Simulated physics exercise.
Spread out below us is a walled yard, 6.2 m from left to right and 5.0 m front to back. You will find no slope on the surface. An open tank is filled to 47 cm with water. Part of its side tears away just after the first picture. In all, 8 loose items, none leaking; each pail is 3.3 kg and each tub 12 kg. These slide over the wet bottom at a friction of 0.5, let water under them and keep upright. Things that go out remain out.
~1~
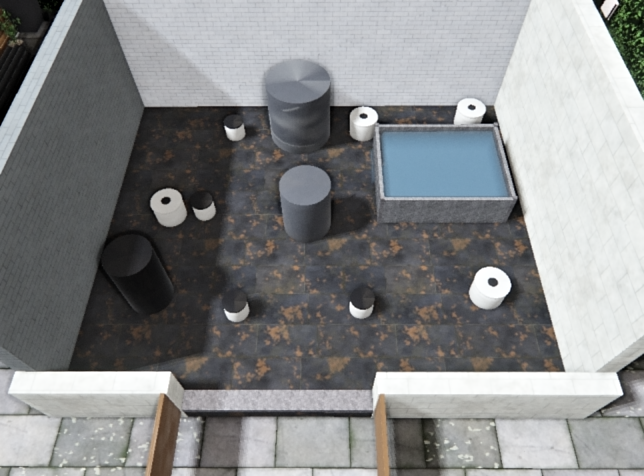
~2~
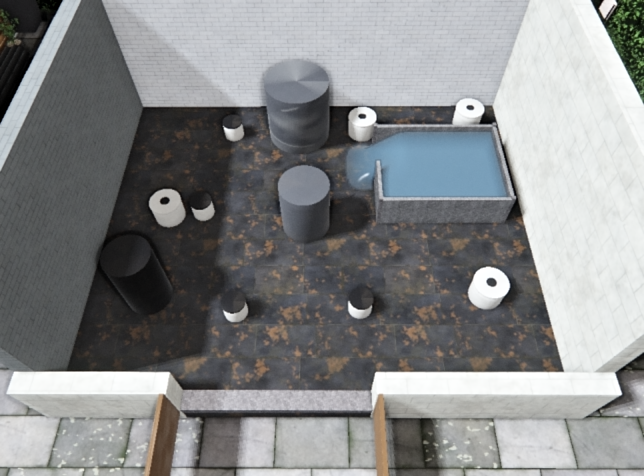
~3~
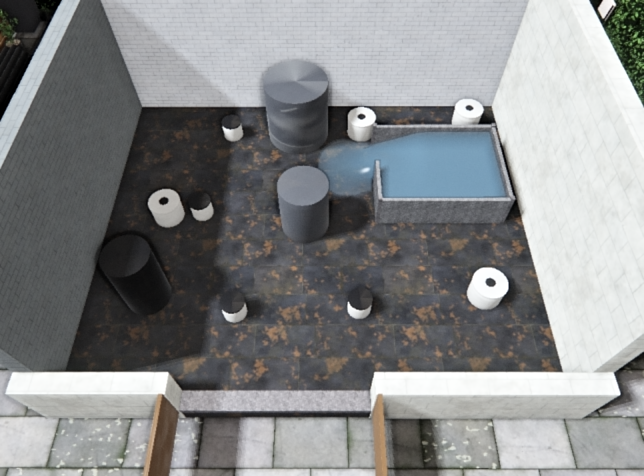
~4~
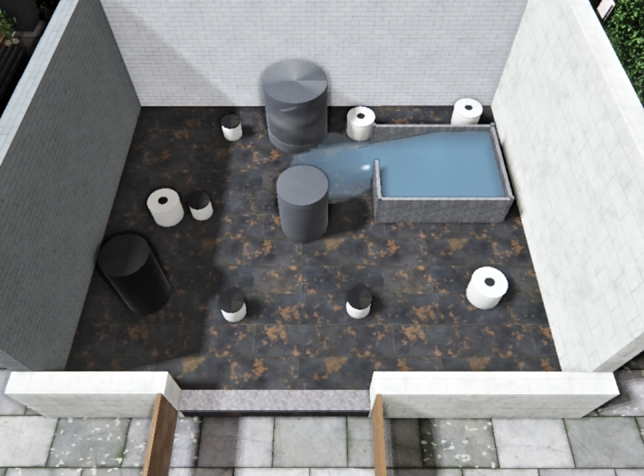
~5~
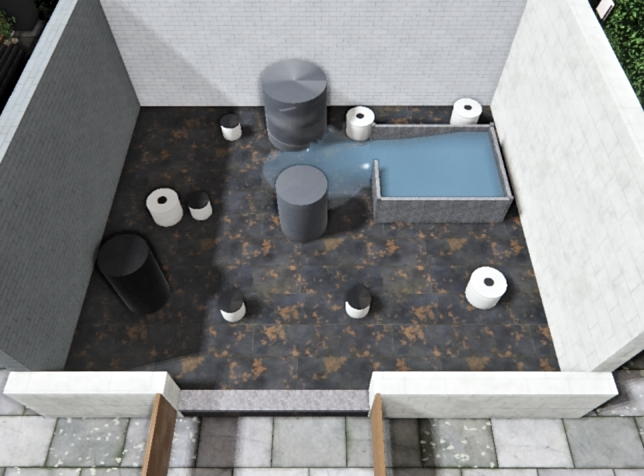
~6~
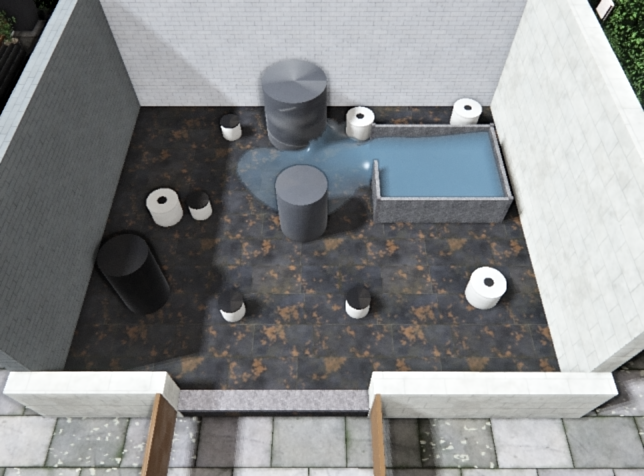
A walled yard with a dark, rust-flecked floor is seen from high above its open front. Grey cylinders stand near the middle and back, a black one leans at left, small black-and-white and larger white round items sit scattered around, and a grey tank of blue water stands at right. Water bursts from the tank's left side and spreads leftward between the grey cylinders, while the loose items stay put.
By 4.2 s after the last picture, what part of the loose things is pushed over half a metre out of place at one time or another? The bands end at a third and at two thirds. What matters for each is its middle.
Expect the count to work out shy of one third.
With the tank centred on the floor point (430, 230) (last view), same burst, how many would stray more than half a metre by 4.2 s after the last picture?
Count: 2.
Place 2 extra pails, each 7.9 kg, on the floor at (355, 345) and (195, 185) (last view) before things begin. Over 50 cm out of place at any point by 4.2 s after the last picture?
In order: Within it, beyond it.
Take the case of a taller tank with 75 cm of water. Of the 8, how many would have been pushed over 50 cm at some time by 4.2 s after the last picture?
I count 2 of them in that case.
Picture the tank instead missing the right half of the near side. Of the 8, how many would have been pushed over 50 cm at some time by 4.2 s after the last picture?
Count: 3.
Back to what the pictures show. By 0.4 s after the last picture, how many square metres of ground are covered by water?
Wet: Near 6.5 m2.
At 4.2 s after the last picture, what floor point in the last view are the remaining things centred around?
The average lands around (305, 239).
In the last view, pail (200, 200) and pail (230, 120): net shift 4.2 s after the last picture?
The first is off by 250 cm, the second by 10 cm.
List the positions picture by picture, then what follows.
The first picture shows a pail at (201, 200) rests on the ground; a tub at (493, 282) rests on the ground; water covers 2.6 m2; 0 of 8 have shifted.
The second picture shows a pail at (200, 200), on the bottom; a tub at (492, 282) rests on the ground; water covers 3.0 m2; 0 of 8 have shifted.
The third picture shows a pail at (199, 201) rests on the ground; a tub at (491, 283) rests on the ground; 3.4 m2 under water; 0 of 8 have shifted.
The fourth picture shows a pail at (199, 200), on the bottom; a tub at (490, 282), on the bottom; 4.0 m2 under water; 0 of 8 have shifted.
The fifth picture shows a pail at (198, 200), on the bottom; a tub at (489, 282), on the bottom; 4.5 m2 under water; 0 of 8 have shifted.
The sixth picture shows a pail at (198, 200) rests on the ground; a tub at (489, 282) rests on the ground; 5.1 m2 under water; 0 of 8 have shifted.
Then, 0.4 s after the last picture 0 of 8 are over 50 cm from their spots; 0 afloat.
Then, 1.5 s after the last picture 1 of 8 are over 50 cm from their spots; 1 afloat.
Then, 2.8 s after the last picture 2 of 8 are over 50 cm from their spots; 2 afloat.
Then, 4.2 s after the last picture 2 of 8 are over 50 cm from their spots, and 2 have been at some point; 1 afloat.
